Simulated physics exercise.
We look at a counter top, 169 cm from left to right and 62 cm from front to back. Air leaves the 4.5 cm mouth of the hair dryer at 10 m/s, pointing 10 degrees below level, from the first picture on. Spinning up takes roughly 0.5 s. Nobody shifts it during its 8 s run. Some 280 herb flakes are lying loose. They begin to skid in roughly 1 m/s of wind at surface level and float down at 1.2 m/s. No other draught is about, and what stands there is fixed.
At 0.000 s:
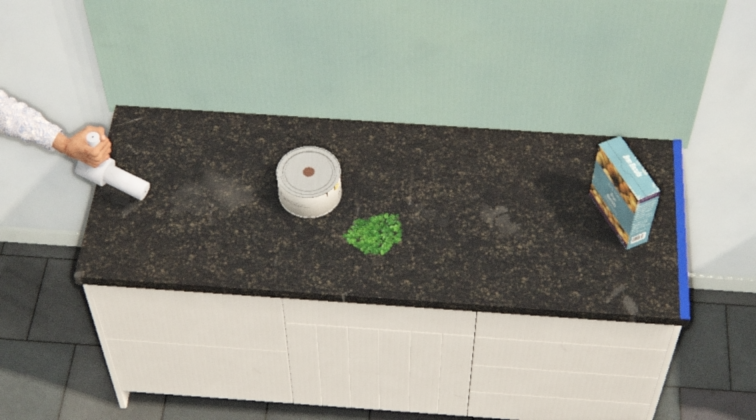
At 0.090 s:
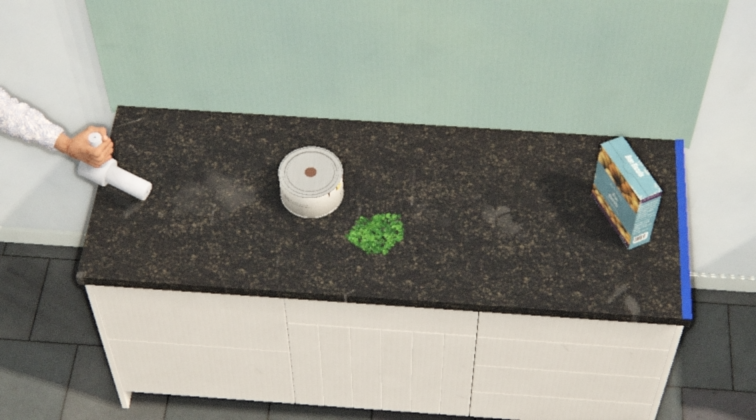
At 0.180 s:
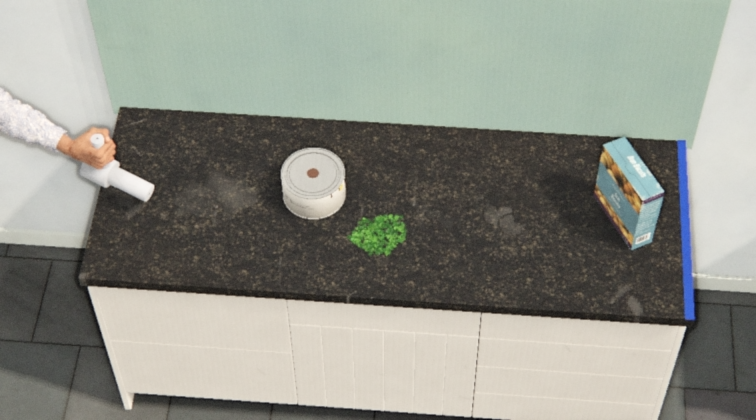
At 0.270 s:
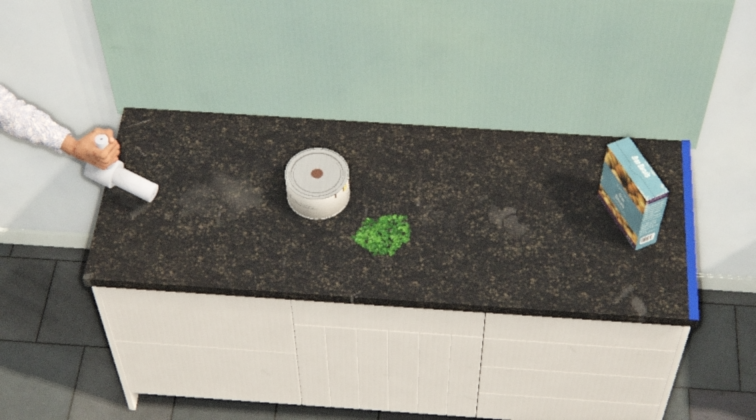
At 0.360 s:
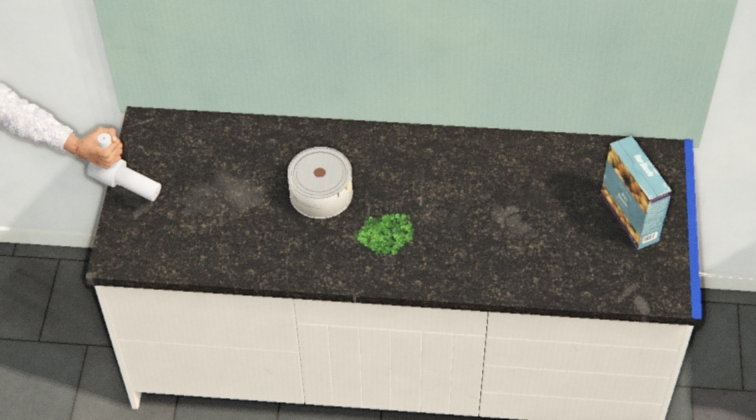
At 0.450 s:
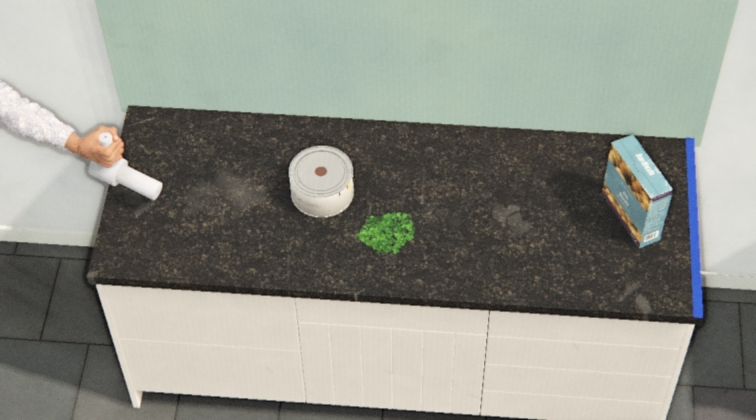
A hand in a white knitted sleeve holds a white hair dryer at the left end of a dark speckled counter top, seen from above at an angle. A pale round tin and a heap of green herb flakes sit near the middle, with a blue carton at right near the blue edge. Nothing on the counter stirs, while the camera drifts slightly, shifting everything a little rightward.
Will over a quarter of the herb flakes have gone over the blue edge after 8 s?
More than a quarter over the blue edge: Yes.
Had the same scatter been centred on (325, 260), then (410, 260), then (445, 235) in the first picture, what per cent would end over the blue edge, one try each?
In that order: 30 %, 50 %, 30 %.
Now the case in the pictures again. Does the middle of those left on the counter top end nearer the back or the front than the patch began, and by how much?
Towards the back, some 5 cm.
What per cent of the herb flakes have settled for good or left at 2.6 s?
Some 30 per cent.
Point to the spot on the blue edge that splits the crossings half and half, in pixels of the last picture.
Around (701, 277).
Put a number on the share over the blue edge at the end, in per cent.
Near 40 %.
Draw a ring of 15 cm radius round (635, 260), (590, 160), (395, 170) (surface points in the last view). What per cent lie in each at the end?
In turn about 30 %, 15 %, 0 %.
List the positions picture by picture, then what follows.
In the first picture, the middle of the herb flakes is near (374, 236), none has stirred yet and the mouth of the hair dryer is at (145, 192).
In the second picture, the middle of the herb flakes is near (376, 236), none has stirred yet and the blue edge is centred on (688, 226).
In the third picture, the middle of the herb flakes is near (378, 237), none has stirred yet, the top of a large tin is at (313, 173) and the top of a carton is at (633, 168).
In the fourth picture, the middle of the herb flakes is near (382, 237) and none has stirred yet.
In the fifth picture, the middle of the herb flakes is near (385, 236) and none has stirred yet.
In the sixth picture, the middle of the herb flakes is near (386, 235) and none has stirred yet.
After 1.6 s, 12 % are over the blue edge; the middle of those still in play is near (578, 242); 0 % have settled or left.
After 2.6 s, 28 % are over the blue edge; the middle of those still in play is near (604, 235); 29 % have settled or left.
After 4.4 s, 38 % are over the blue edge; the middle of those still in play is near (607, 229); 48 % have settled or left.
After 8.0 s, at the end, 42 % are over the blue edge; the middle of those still in play is near (608, 228).
